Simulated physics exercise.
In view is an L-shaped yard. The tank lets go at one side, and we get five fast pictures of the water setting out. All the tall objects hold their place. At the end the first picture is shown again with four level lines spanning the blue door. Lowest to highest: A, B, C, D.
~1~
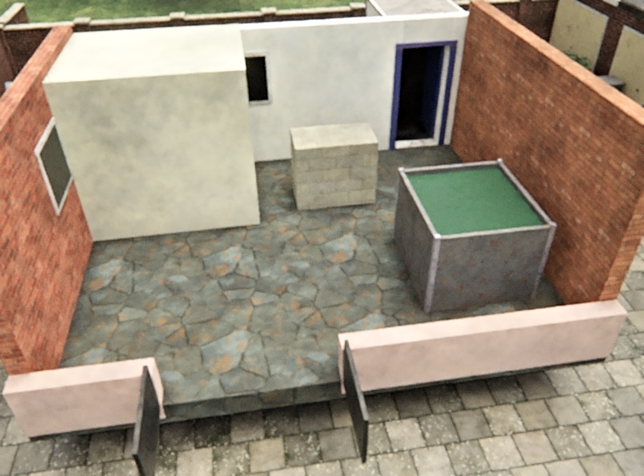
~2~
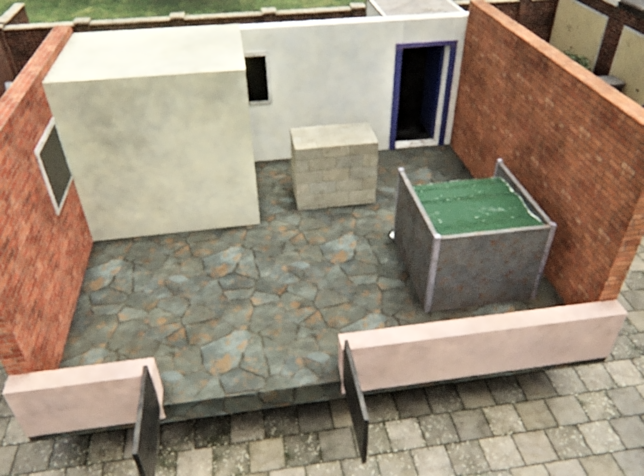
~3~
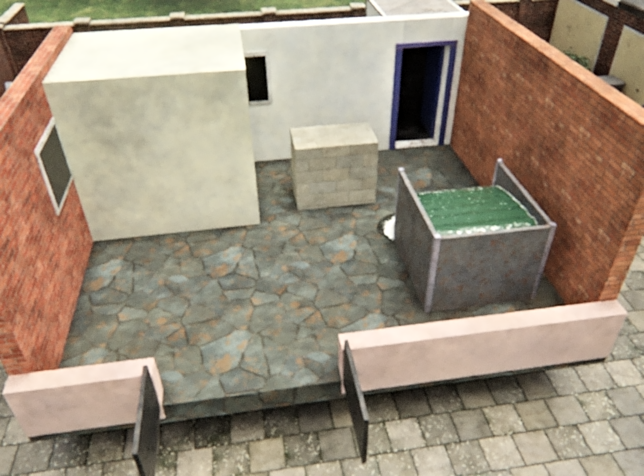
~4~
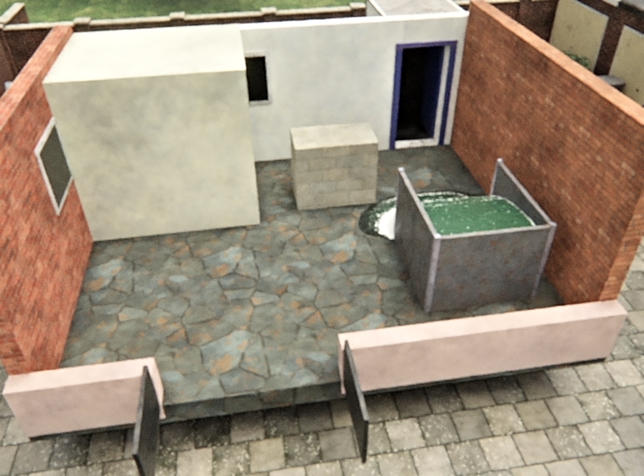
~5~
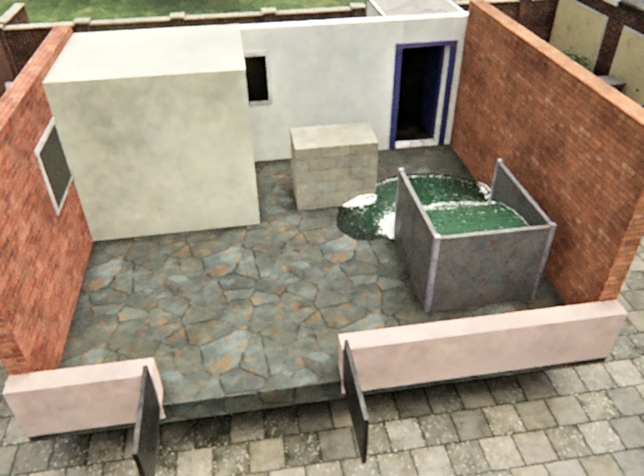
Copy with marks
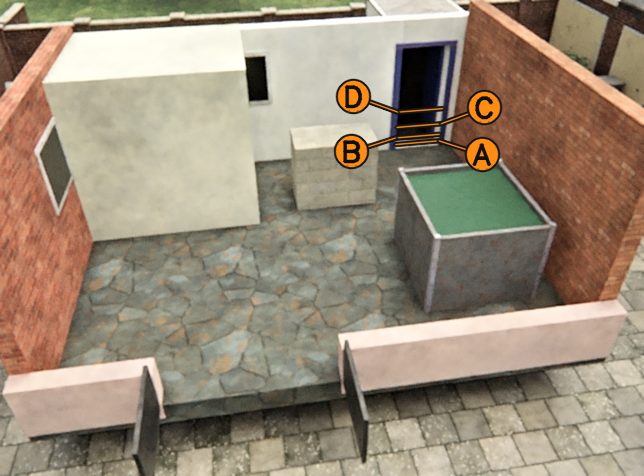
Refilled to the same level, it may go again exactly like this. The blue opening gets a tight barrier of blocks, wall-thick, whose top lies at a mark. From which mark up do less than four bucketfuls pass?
Choose D.
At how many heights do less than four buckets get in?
One of the four.
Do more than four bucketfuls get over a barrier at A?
Yes, that goes wrong.
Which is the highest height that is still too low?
That is height C.
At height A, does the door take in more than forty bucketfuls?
Yes.
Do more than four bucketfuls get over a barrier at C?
Yes, it does.
On the marked copy, A at (417, 142); B at (417, 136); C at (418, 125); D at (420, 110); from the bottom up A, B, C, D.
With A, dozens of bucketfuls pour in.
With B, dozens of bucketfuls pour in.
With C, about 10 bucketfuls get in.
With D, nothing gets over.
